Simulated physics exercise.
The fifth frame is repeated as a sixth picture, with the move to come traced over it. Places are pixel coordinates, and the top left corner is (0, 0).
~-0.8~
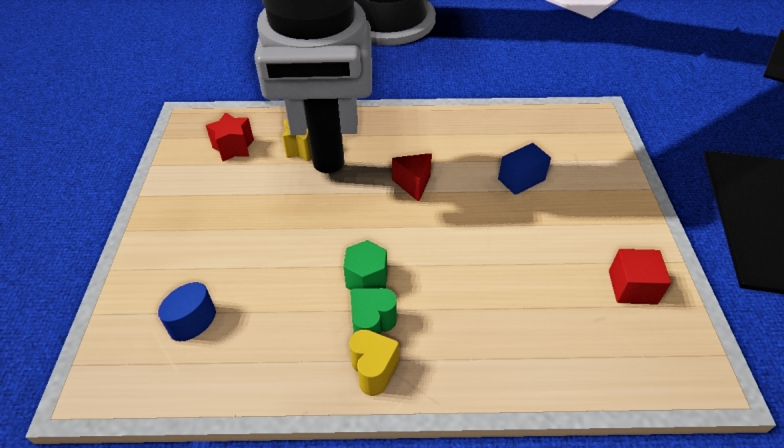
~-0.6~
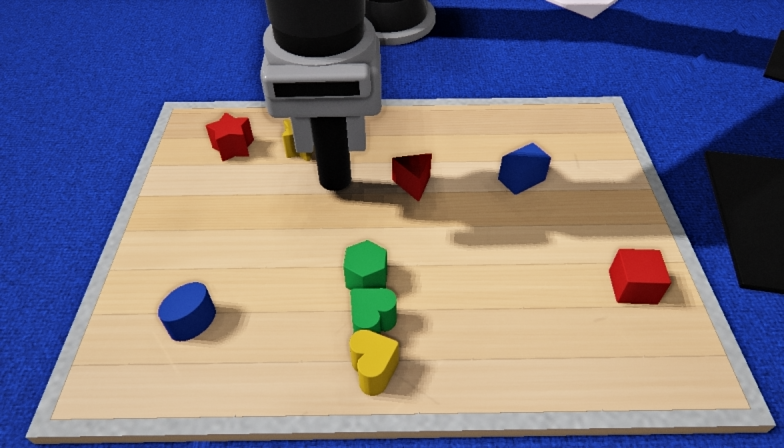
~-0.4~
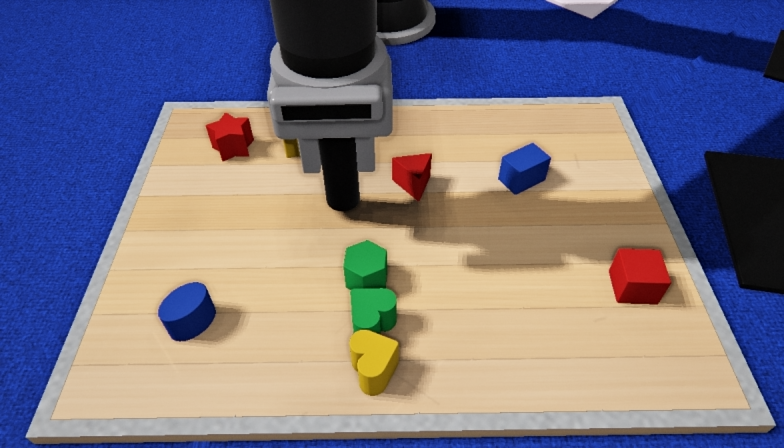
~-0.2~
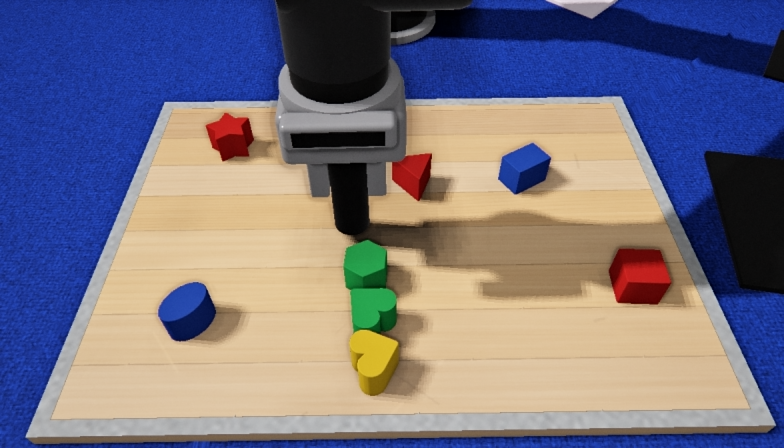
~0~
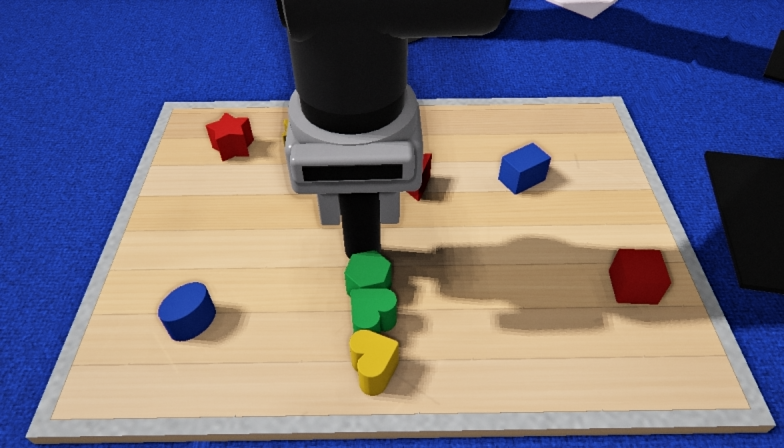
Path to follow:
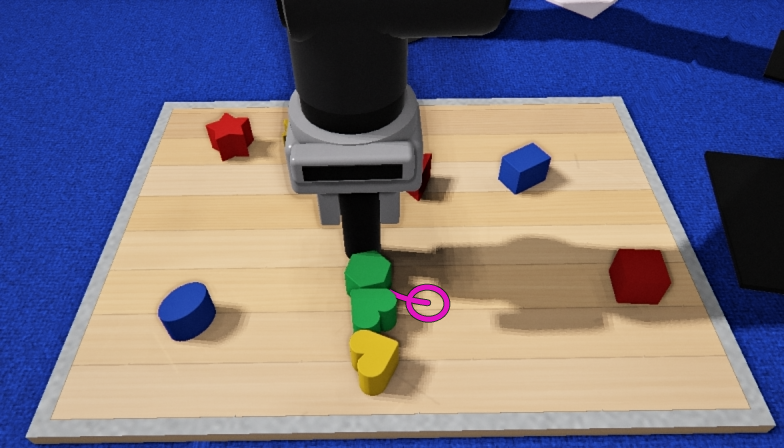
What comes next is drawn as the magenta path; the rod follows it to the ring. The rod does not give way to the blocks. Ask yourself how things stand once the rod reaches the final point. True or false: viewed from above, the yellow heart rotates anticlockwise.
That is true.
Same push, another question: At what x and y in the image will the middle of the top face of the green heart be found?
That would be at about pixel (364, 341).
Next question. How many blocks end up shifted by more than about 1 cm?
It's going to be three or more.
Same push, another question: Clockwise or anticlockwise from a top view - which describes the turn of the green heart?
Clockwise.
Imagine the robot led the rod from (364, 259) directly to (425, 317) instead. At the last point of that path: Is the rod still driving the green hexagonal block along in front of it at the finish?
No, that is not how it ends up.
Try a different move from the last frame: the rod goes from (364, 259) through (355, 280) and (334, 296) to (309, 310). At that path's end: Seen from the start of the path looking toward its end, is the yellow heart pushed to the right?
I believe not.
The line goes from (364, 259) through (375, 280) and (398, 296) to (428, 303).
The first path, step by step. Halfway along, rod (386, 280); green hexagonal block (381, 303), turned 30° clockwise; green heart (364, 337), turned 20° clockwise; yellow heart (370, 376), turned 45° anticlockwise.
At the end, rod (429, 294); green hexagonal block (384, 308), turned 40° clockwise; green heart (364, 341), turned 25° clockwise; yellow heart (369, 379), turned 50° anticlockwise.
